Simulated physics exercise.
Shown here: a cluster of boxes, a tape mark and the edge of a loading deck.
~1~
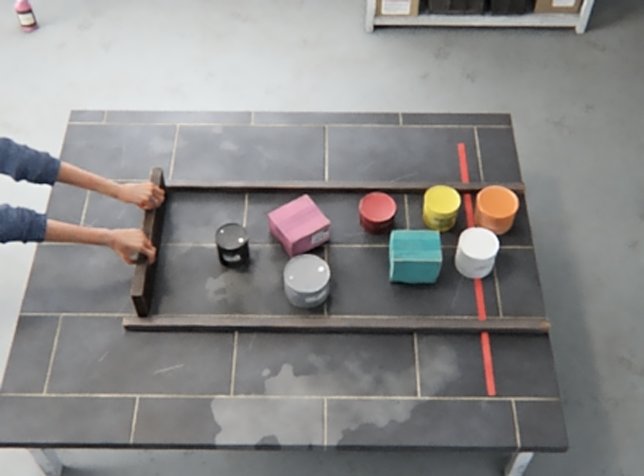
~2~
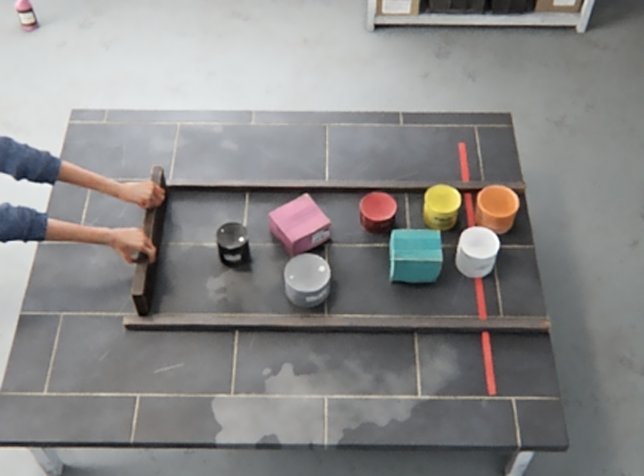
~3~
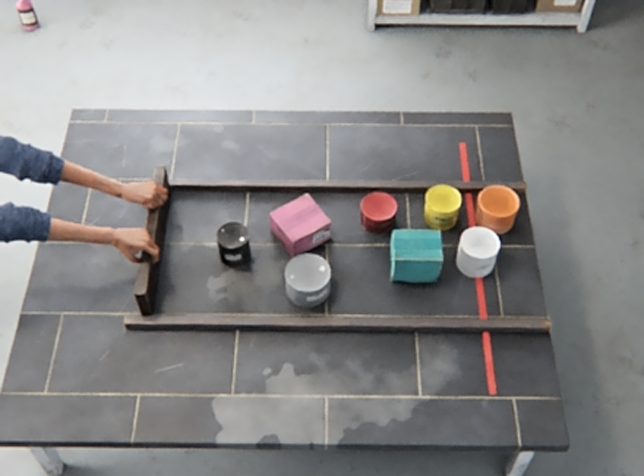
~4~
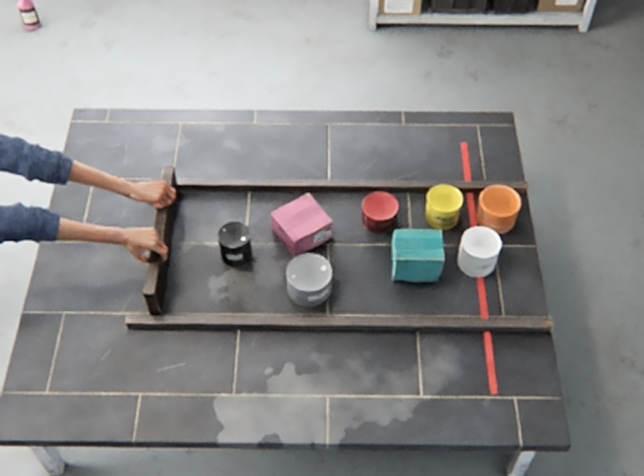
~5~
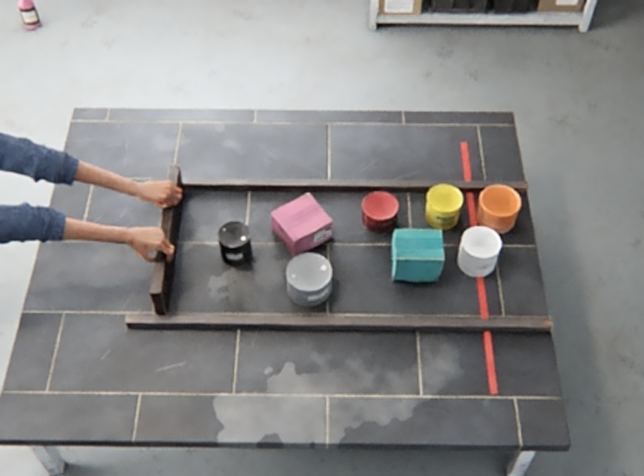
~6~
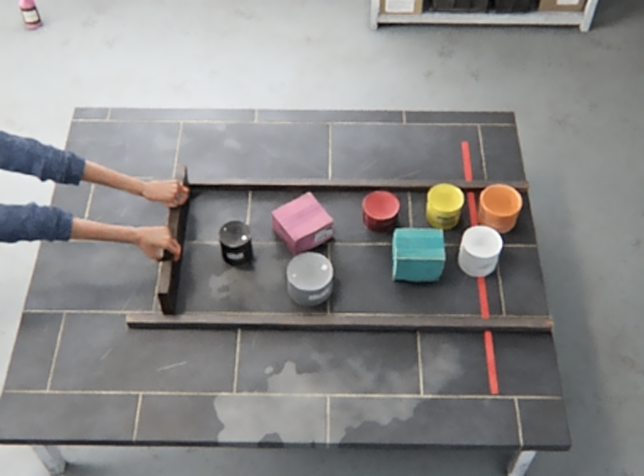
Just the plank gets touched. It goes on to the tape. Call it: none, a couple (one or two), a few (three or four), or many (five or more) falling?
Call: A few.
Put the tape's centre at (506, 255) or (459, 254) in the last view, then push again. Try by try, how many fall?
In order, 5 then 3.
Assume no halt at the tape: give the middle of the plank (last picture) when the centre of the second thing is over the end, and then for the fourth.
It sits around (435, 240) and after that around (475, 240).
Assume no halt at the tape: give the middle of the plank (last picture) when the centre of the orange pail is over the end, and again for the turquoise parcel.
Roughly at (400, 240) and roughly at (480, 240).
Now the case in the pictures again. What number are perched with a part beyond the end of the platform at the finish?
The count is 2.
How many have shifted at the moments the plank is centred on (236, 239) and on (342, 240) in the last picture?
First 1 and then 4.
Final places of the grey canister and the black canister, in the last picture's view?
Middles: Around (506, 281) and around (496, 245).
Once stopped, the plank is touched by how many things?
Looks like 3 of them, all told.
Soon after, none off yet; orange pail at rest near (499, 209); white canister at rest near (480, 251); yellow pail at rest near (444, 207).
After that, none off yet; orange pail tilting a little near (552, 210); white canister displaced about its own width near (525, 248); yellow pail displaced well along near (513, 204).
In the end, the number that fall off is three or four; gone, yellow pail, white canister and orange pail.
